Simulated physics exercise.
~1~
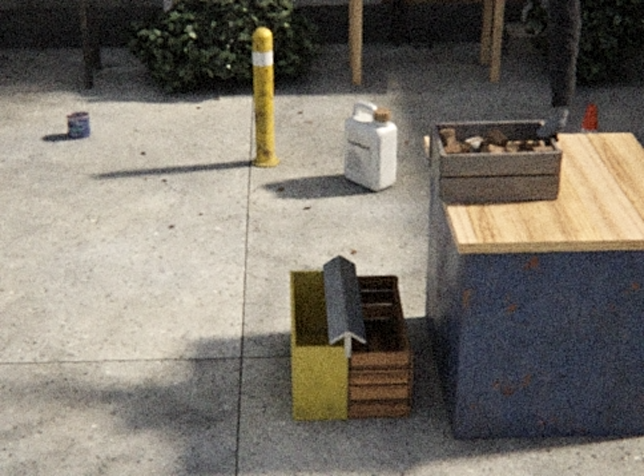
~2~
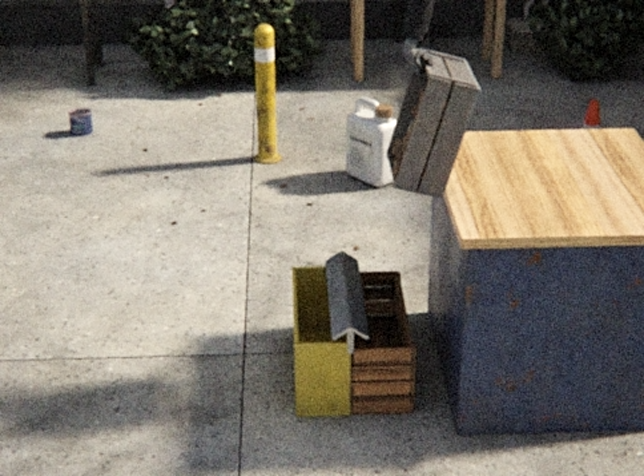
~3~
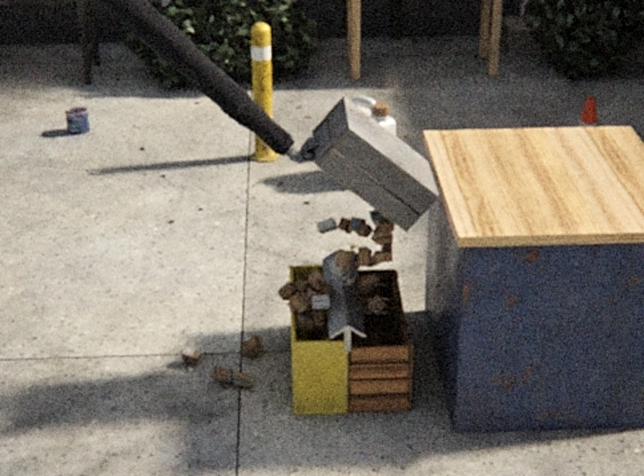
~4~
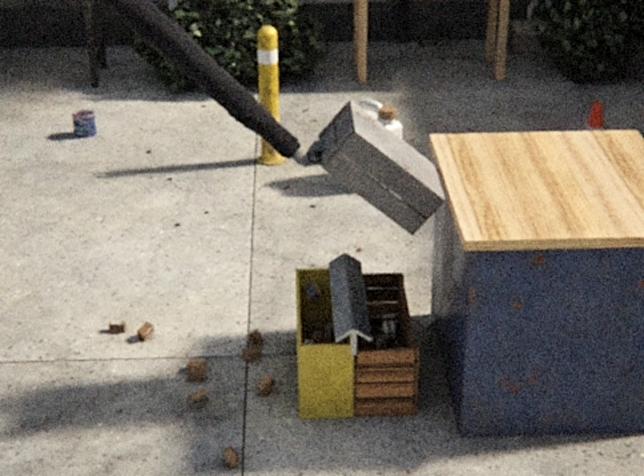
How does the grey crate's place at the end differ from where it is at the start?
At the start the grey crate sits upright on the wooden bench top at the right. At the end it is off to the left of the bench top, held upturned in the air above the yellow box and wooden trough.
